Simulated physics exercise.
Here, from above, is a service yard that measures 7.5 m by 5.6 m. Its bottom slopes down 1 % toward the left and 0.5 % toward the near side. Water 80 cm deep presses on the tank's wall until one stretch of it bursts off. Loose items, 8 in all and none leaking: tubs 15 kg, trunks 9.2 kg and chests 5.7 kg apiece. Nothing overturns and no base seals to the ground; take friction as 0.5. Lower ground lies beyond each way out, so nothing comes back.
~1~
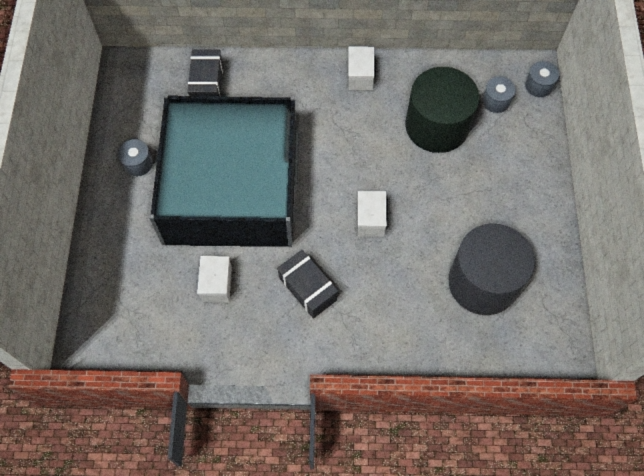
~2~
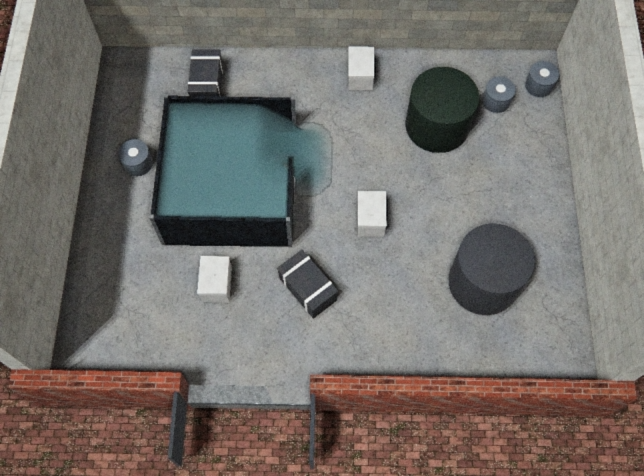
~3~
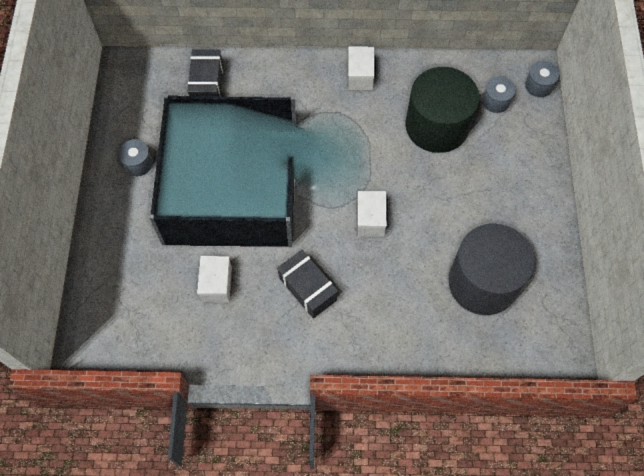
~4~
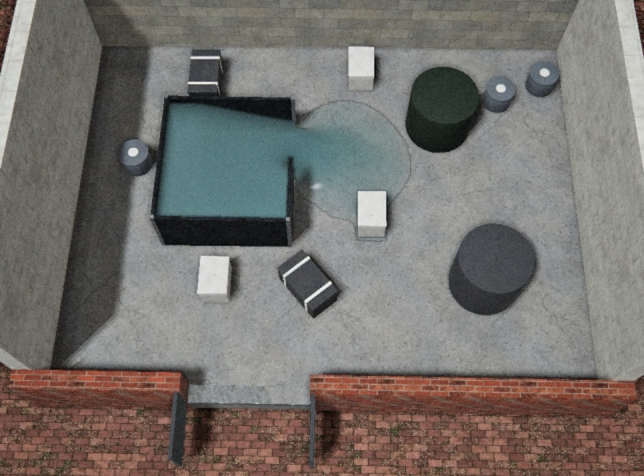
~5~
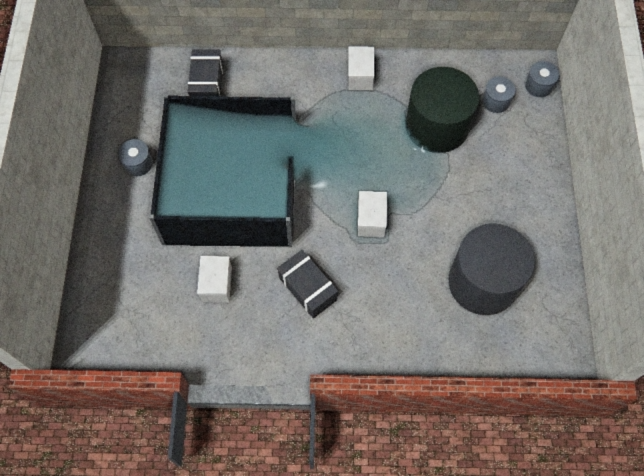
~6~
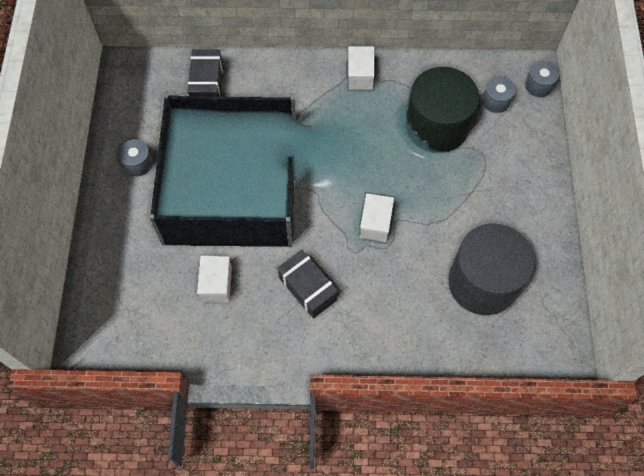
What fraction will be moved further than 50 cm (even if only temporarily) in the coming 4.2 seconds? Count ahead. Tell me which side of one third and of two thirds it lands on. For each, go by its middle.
It lands between one third and two thirds.
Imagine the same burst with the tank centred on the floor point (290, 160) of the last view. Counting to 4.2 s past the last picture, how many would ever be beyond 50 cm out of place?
Then 3.
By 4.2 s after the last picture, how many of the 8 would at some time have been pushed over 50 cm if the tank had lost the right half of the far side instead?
Then it comes to 5.
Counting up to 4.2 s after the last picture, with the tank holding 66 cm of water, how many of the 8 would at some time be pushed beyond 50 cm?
Then 3.
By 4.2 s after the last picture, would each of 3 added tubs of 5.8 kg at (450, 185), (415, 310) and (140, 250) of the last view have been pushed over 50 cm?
Going through them in turn, I'd say beyond, beyond and not that far.
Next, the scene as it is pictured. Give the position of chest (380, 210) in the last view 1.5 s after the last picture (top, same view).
Look about (430, 297).
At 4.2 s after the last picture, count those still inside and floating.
2 of them.
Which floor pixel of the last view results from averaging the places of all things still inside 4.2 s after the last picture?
That lands at roughly (291, 191).
Then, 0.4 s after the last picture 0 of 8 are over 50 cm from their spots; 0 afloat.
Then, 1.5 s after the last picture 1 of 8 are over 50 cm from their spots; 1 afloat.
Then, 2.8 s after the last picture 2 of 8 are over 50 cm from their spots; 2 afloat.
Then, 4.2 s after the last picture 4 of 8 are over 50 cm from their spots, and 4 have been at some point; 2 afloat.
